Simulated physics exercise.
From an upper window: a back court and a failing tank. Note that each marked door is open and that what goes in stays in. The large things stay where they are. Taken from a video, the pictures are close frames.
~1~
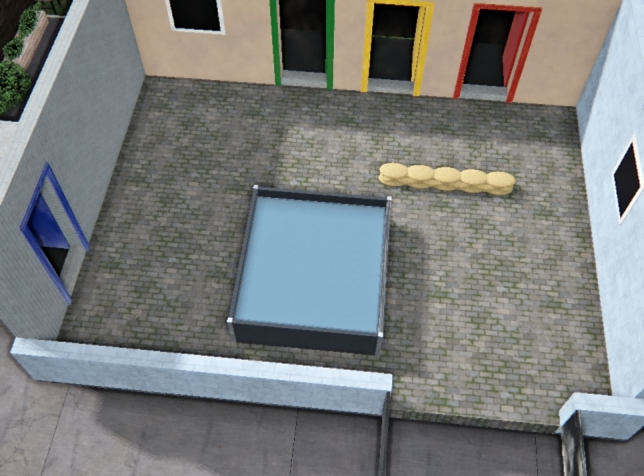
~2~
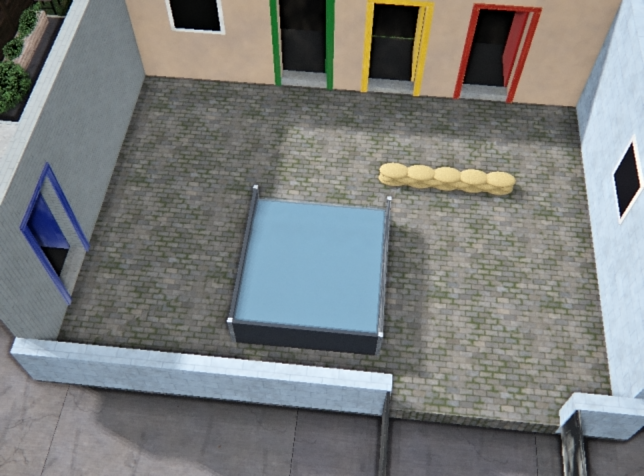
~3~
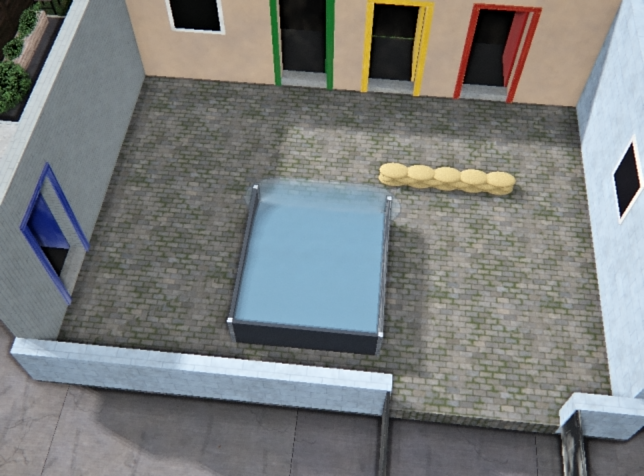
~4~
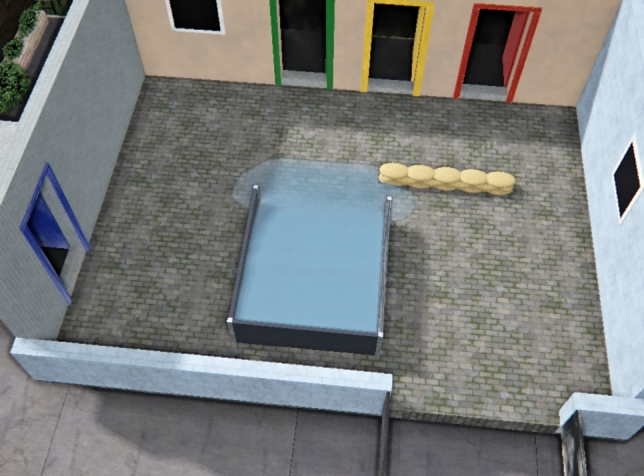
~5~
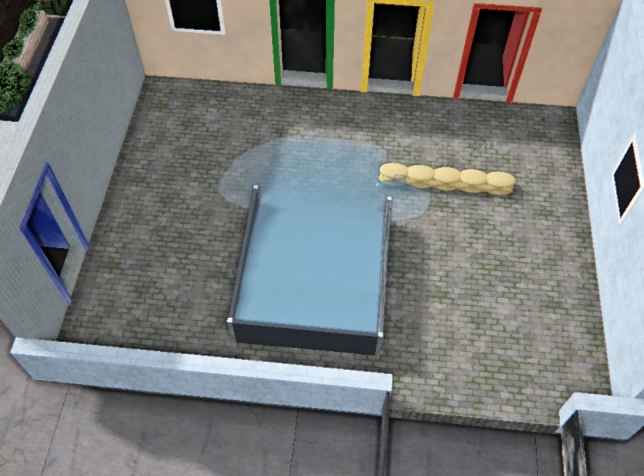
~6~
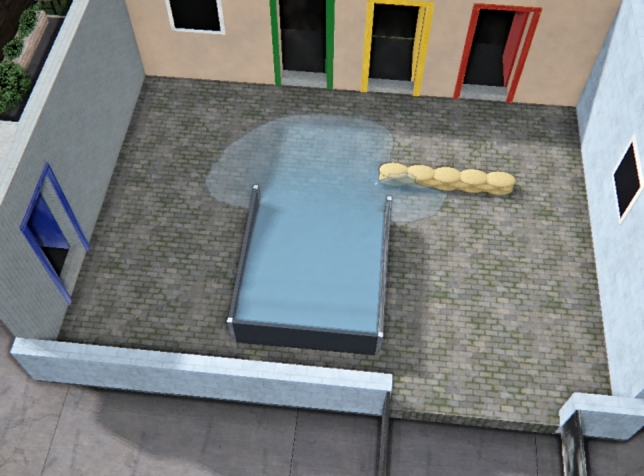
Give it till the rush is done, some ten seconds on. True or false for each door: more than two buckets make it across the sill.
Yellow door: True; blue door: False; red door: False; green door: True.
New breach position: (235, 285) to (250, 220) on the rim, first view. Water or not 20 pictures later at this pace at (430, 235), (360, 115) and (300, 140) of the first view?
Log: Point 1 unreached; point 2 unreached; point 3 unreached.
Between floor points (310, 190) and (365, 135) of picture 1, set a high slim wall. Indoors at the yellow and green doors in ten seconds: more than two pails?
Taking them one at a time, the yellow door overshoots the limit and the green door falls short of the limit.
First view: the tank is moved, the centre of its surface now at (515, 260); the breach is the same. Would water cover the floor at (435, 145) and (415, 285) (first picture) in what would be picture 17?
In order: Reached by the flood and not reached.
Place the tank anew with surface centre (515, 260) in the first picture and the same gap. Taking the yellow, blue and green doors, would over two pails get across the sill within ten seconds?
Yellow door falls short; blue door falls short; green door falls short.
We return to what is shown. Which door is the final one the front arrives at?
It's the blue door.
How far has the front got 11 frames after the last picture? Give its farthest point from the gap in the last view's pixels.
My estimate: Roughly (146, 75).
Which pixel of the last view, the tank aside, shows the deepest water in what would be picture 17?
I'd point to about (334, 96).
A moment on, water covers 25 % of the floor; the yellow door under two buckets in, the blue door not reached, the red door not reached, the green door under two buckets in.
Next, water covers 40 % of the floor; the yellow door over two buckets in, the blue door not reached, the red door wet at the sill, nothing in, the green door over two buckets in.
Then, water covers 50 % of the floor; the yellow door far over two buckets in, the blue door not reached, the red door wet at the sill, nothing in, the green door far over two buckets in.
Later, water covers 80 % of the floor; the yellow door far over two buckets in, the blue door wet at the sill, nothing in, the red door wet at the sill, nothing in, the green door far over two buckets in.
In the end, water covers 100 % of the floor; the yellow door far over two buckets in, the blue door wet at the sill, nothing in, the red door wet at the sill, nothing in, the green door far over two buckets in.
